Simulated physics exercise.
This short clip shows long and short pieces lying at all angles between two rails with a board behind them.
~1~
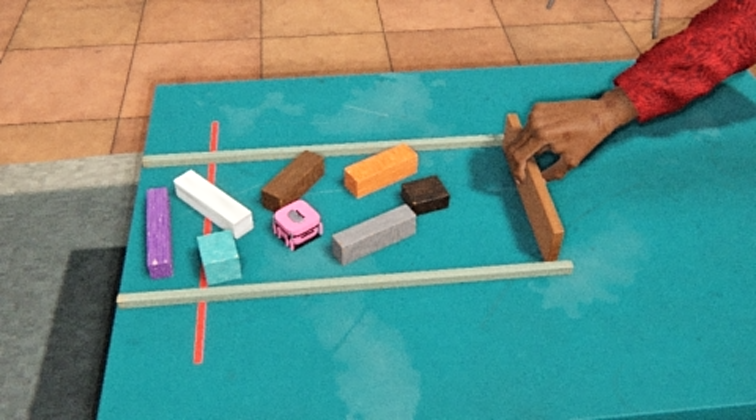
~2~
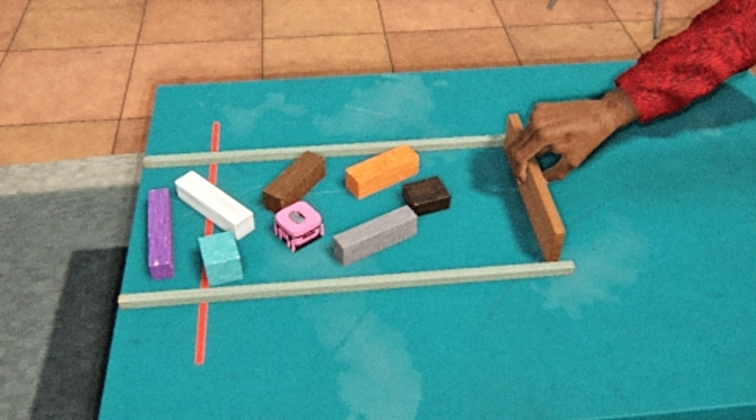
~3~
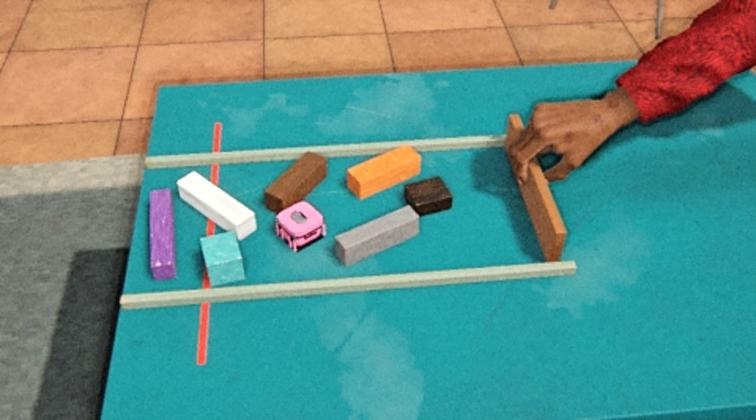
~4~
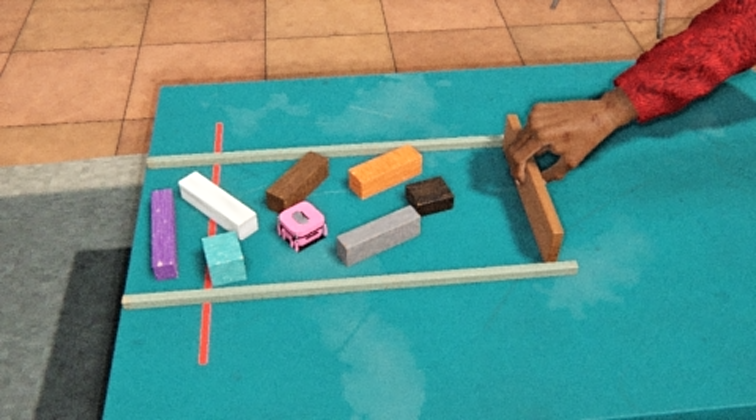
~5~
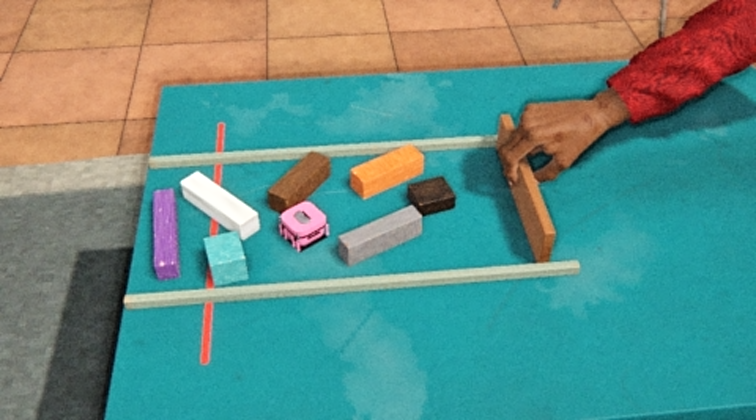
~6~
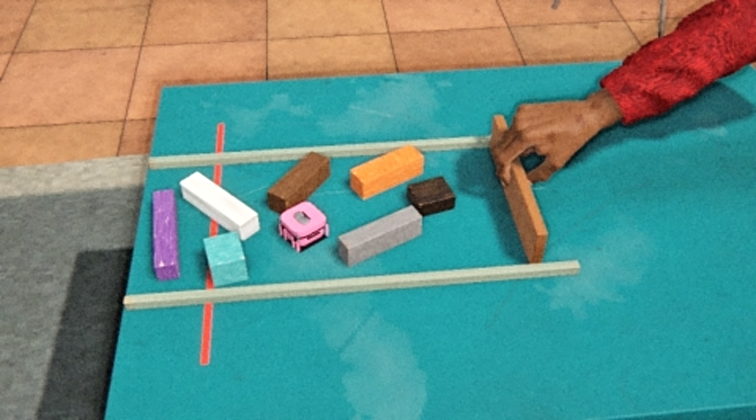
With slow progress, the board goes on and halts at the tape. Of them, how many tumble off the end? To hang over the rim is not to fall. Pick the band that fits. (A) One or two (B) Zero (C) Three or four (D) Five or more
A, one or two.
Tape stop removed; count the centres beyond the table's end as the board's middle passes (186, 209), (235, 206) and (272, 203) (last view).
3, 0 and 0.
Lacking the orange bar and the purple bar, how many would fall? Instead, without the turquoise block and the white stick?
The count is 1 in one try and 1 in the other, in that order.
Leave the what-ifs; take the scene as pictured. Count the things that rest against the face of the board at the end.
In total, 3.
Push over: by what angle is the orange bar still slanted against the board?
The angle is some 55°.
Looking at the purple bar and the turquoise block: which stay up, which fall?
Note: Purple bar gone, turquoise block in place.
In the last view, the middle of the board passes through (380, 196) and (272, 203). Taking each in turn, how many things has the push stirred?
I count 4 first and 8 after.
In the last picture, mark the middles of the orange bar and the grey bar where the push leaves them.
(177, 191) and (200, 254).
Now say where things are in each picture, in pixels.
The first frame shows purple bar (159, 232); white stick (213, 204); turquoise block (219, 258); board (530, 185); tape (208, 223).
The second frame shows white stick (214, 205); pink case (299, 226).
The third frame shows turquoise block (223, 259); grey bar (378, 236).
The fourth frame shows purple bar (164, 233); black block (429, 197).
The fifth frame shows white stick (220, 205); orange bar (387, 171).
The sixth frame shows purple bar (166, 233); white stick (219, 205); turquoise block (226, 259); board (516, 186); tape (214, 225).
Soon after, none off yet; purple bar at rest near (166, 233); white stick at rest near (219, 205); turquoise block at rest near (226, 259).
After that, none off yet; purple bar displaced a little near (153, 237); white stick displaced a little near (171, 206); turquoise block displaced a little near (207, 261).
In the end, the number that fall off is one or two; gone, white stick and purple bar.
